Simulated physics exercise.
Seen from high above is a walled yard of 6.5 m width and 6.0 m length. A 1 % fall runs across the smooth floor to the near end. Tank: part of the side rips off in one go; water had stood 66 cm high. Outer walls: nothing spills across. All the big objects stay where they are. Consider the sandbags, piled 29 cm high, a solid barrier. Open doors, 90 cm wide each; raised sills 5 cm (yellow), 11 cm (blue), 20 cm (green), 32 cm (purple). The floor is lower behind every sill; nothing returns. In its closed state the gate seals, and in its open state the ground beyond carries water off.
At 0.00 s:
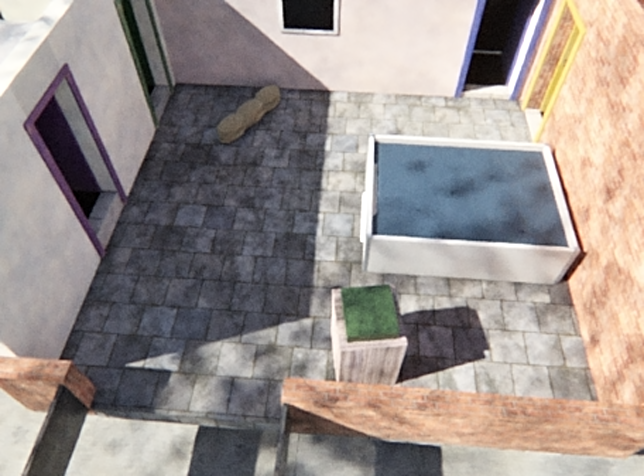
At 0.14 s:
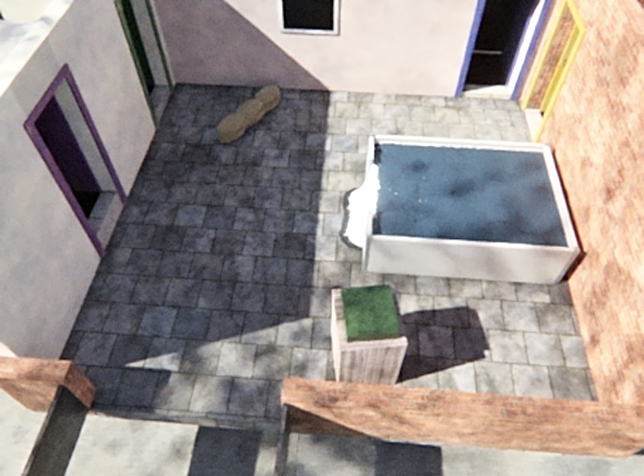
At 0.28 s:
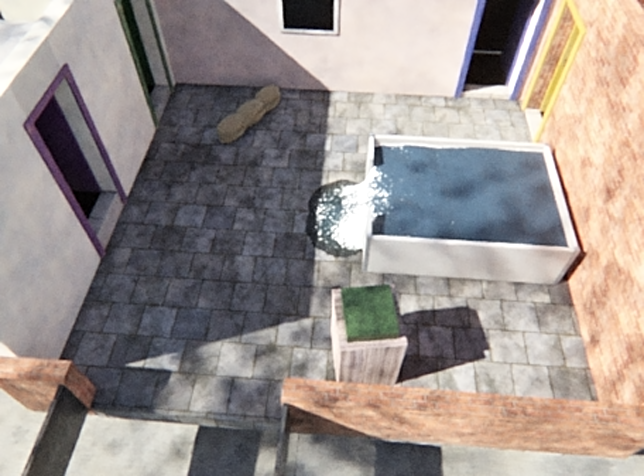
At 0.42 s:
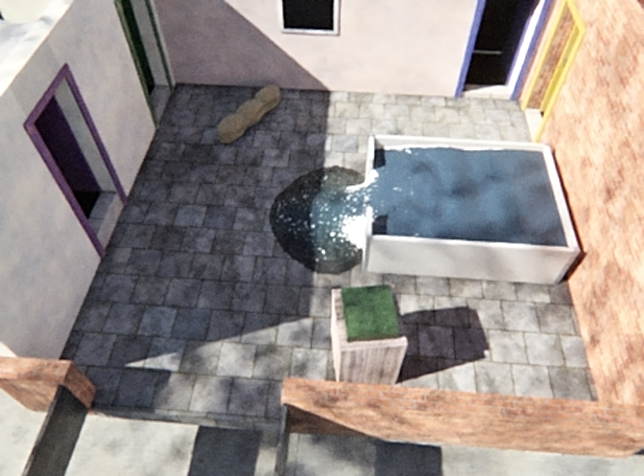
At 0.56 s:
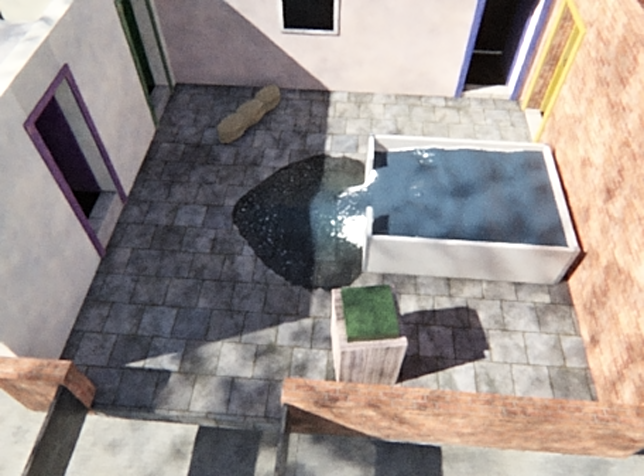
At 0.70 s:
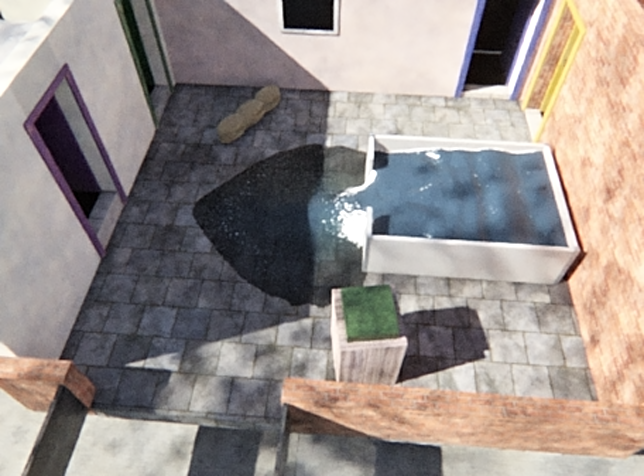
Water bursts from the left side of a white-walled tank of blue water in a grey-paved courtyard, seen from high above by a still camera. A purple-framed opening stands at left, tan sandbags lie near the back, a green-topped planter sits in front, and a brick wall rises at right. White froth spills onto the paving, then a dark, widening sheet spreads leftward across the floor.
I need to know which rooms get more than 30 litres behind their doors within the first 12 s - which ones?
Yellow door: Within the allowance; blue door: Within the allowance; green door: Within the allowance; purple door: Within the allowance.
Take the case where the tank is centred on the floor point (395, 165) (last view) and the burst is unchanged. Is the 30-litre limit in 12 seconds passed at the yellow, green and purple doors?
Lab note: Vs limit, yellow door limit broken; green door limit held; purple door limit held.
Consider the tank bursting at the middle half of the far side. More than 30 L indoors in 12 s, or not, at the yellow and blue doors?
Yellow beyond, blue beyond.
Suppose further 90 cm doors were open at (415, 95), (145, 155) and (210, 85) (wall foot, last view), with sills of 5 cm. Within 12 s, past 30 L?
Taking them in order, the first gets too little, the second enough and the third enough.
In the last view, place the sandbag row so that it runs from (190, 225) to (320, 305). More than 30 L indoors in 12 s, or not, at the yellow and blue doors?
So the yellow door comes out too high while the blue door comes out low enough.
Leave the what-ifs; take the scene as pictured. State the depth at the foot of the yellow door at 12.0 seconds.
Reading: Close to 5.0 cm.
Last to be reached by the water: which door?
That's the yellow door.
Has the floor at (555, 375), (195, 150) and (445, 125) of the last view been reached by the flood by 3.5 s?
Point 1: Unreached; point 2: Reached; point 3: Unreached.
After 1.4 s water covers 35 % of the floor and is deepest (39 cm) near (358, 218); yellow door not reached, blue door not reached, green door not reached, purple door 20 cm at the sill, 0 L in.
After 2.2 s water covers 45 % of the floor and is deepest (39 cm) near (50, 384); yellow door not reached, blue door not reached, green door 10 cm at the sill, 0 L in, purple door 25 cm at the sill, 0 L in.
After 3.5 s water covers 55 % of the floor and is deepest (28 cm) near (50, 384); yellow door not reached, blue door not reached, green door 11 cm at the sill, 0 L in, purple door 20 cm at the sill, 0 L in.
After 7.0 s water covers 80 % of the floor and is deepest (18 cm) near (255, 106); yellow door 6 cm at the sill, 0 L in, blue door 2 cm at the sill, 0 L in, green door 13 cm at the sill, 0 L in, purple door 13 cm at the sill, 0 L in.
After 12.0 s water covers 90 % of the floor and is deepest (14 cm) near (50, 384); yellow door 5 cm at the sill, 6 L in, blue door 5 cm at the sill, 0 L in, green door 6 cm at the sill, 0 L in, purple door 8 cm at the sill, 0 L in.
